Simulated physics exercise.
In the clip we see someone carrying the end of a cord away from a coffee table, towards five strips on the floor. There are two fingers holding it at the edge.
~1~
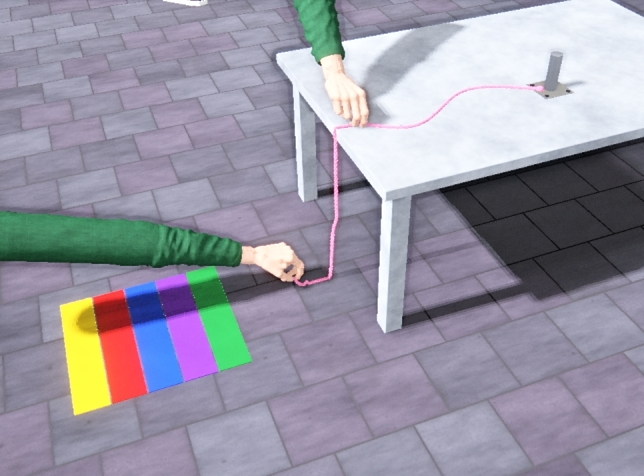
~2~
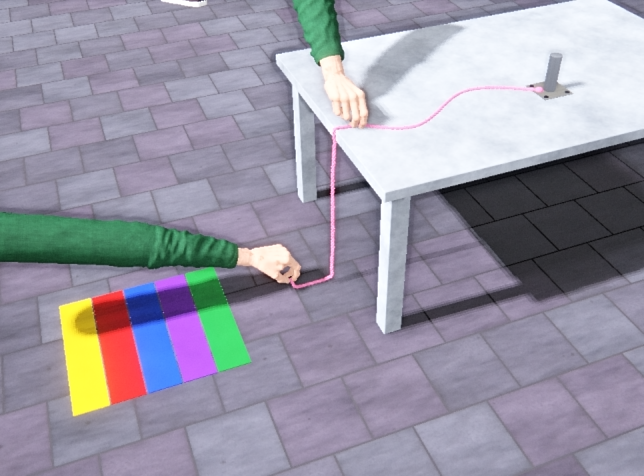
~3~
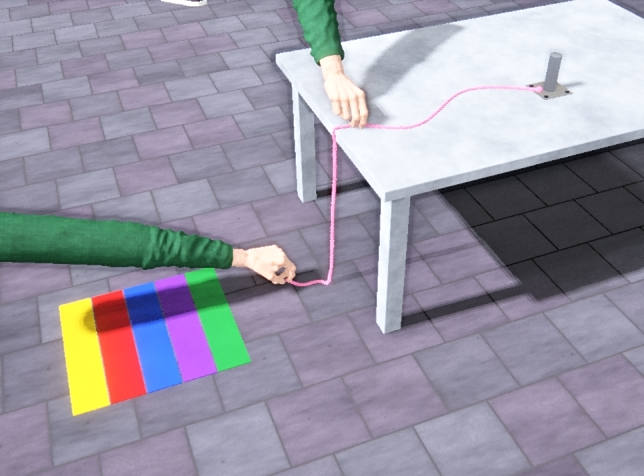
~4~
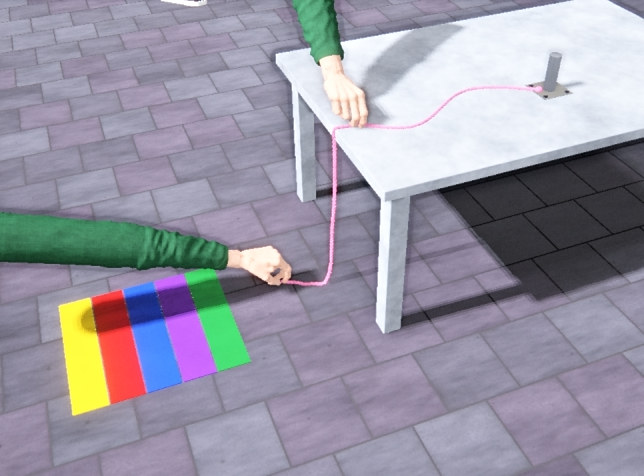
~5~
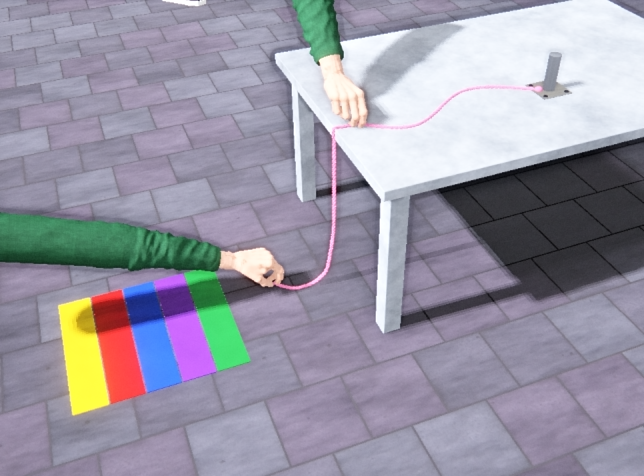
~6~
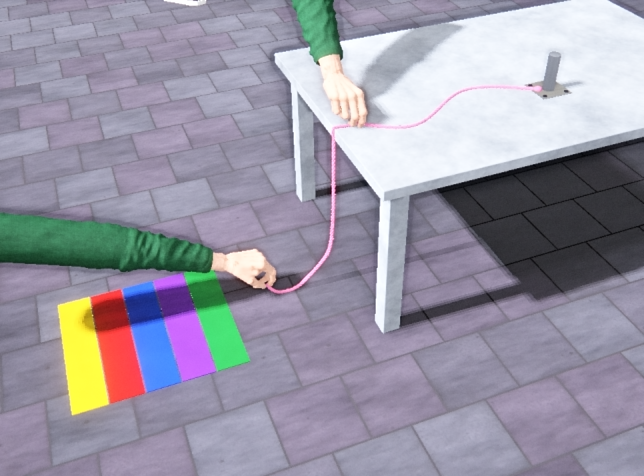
In this clip, one hand presses a pink cord at the edge of a pale table while another hand, low beside it, draws the cord's end slightly left, near five coloured strips on the paved floor.
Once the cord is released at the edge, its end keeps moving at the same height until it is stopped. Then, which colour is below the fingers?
The blue one is below them.
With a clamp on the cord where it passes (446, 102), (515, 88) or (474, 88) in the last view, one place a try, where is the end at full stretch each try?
About (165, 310), (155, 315) and (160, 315).
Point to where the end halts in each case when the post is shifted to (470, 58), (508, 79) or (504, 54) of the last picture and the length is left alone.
You'd find it around (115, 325), then (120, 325), and finally (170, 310).
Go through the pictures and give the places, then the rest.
End (294, 278); green (229, 347); purple (195, 357); blue (161, 367); red (126, 377); yellow (89, 388), in the first frame.
End (291, 279); cord through (504, 88) (446, 104) (395, 128) (334, 149) (333, 213) (332, 270), in the second frame.
End (286, 280), in the third frame.
End (281, 281); cord through (504, 88) (446, 103) (394, 128) (335, 148) (334, 212) (330, 269), in the fourth frame.
End (274, 283), in the fifth frame.
End (267, 284); cord through (503, 87) (445, 103) (394, 127) (334, 148) (333, 212) (317, 267), in the sixth frame.
A little later, end near (221, 297); over green.
Next, end near (176, 309); over purple.
When it is tight, end near (150, 316); over blue. The blue one.
